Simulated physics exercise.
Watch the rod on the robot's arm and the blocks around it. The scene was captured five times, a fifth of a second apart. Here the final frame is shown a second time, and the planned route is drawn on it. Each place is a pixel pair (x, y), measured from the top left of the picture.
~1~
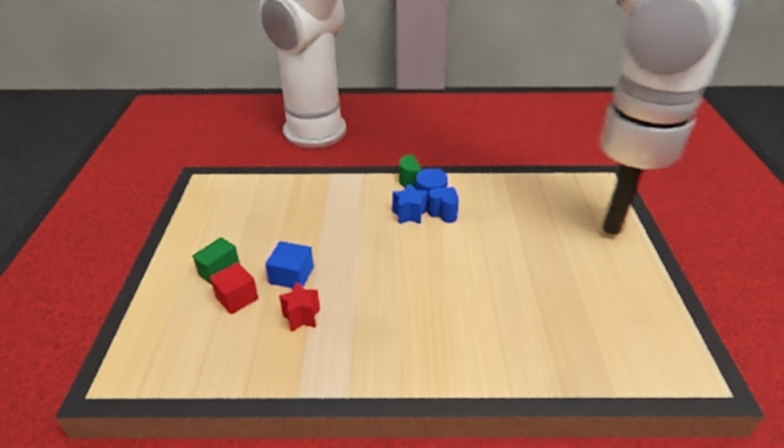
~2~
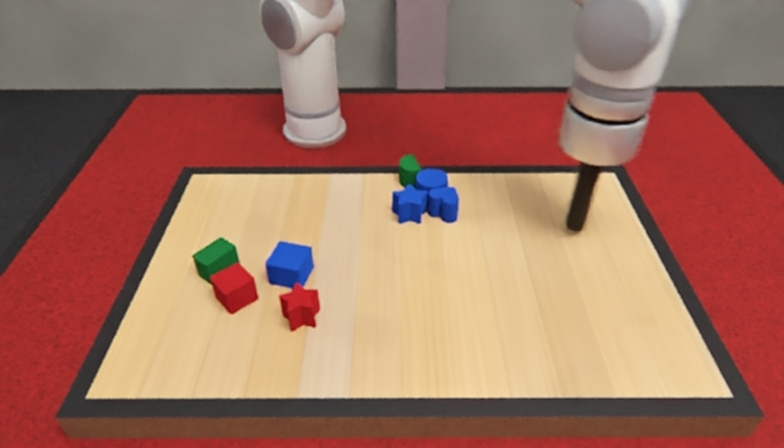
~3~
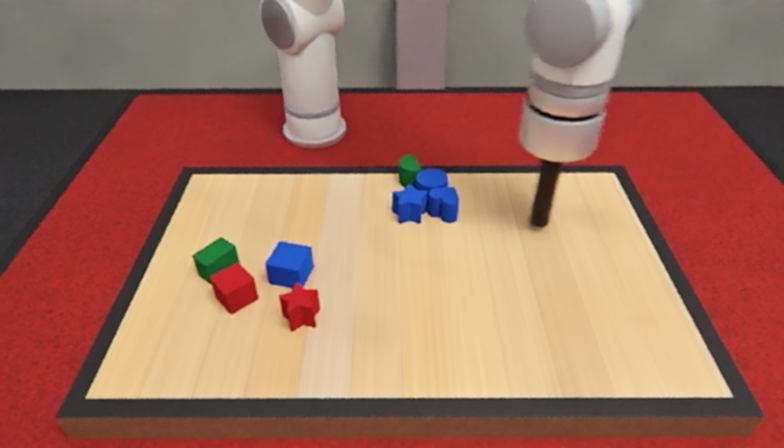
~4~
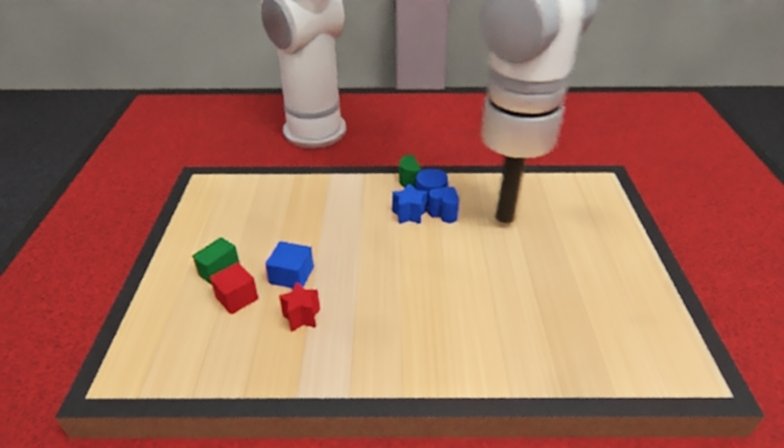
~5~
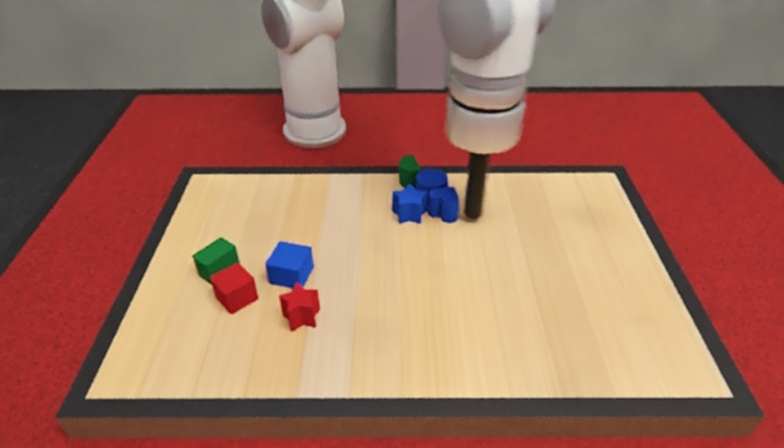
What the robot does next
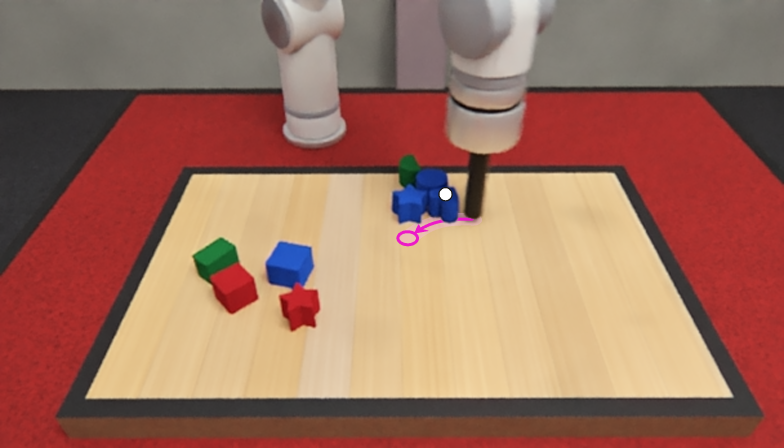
A robot arm's black rod moved steadily left across the wooden board, coming close to a cluster of blue blocks near the back edge, while the red, green and blue blocks at left sat still.
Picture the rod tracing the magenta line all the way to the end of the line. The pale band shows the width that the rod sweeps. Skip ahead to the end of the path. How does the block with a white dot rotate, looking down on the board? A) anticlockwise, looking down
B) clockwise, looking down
Correct choice: B.
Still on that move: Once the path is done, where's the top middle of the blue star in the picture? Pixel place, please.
Roughly at (388, 190).
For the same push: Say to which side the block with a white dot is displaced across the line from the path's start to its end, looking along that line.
It slides rightward.
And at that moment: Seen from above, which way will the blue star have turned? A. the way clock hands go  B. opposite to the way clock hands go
B
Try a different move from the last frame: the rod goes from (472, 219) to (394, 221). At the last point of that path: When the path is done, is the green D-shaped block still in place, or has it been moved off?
It is not moved.
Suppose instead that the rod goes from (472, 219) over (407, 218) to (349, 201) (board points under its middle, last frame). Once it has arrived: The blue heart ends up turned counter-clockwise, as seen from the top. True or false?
The statement is false.
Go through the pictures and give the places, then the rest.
Tip of the rod at (612, 229), middles of tops, blue star at (410, 195), blue round block at (432, 178), blue heart at (446, 194), in the first frame.
Rod at (575, 226), nothing pushed, in the second frame.
Rod at (539, 222), nothing pushed, in the third frame.
Rod at (505, 218), nothing pushed, in the fourth frame.
Rod at (473, 213), blue star at (410, 195), blue round block at (432, 178), blue heart at (446, 194), in the fifth frame.
The line goes from (472, 219) via (448, 220) and (425, 226), ending at (408, 238); the dot is on the blue heart.
On the path given first. One third of the way, rod at (448, 214); blue star at (403, 193), turned 30° anticlockwise; blue heart at (429, 194), turned 35° clockwise.
Two thirds of the way, rod at (425, 221); blue star at (389, 190), turned 20° anticlockwise; blue heart at (415, 195), turned 60° clockwise.
At the end, rod at (408, 232); blue star at (388, 190), turned 20° anticlockwise; blue round block unmoved; blue heart at (415, 195), turned 60° clockwise.
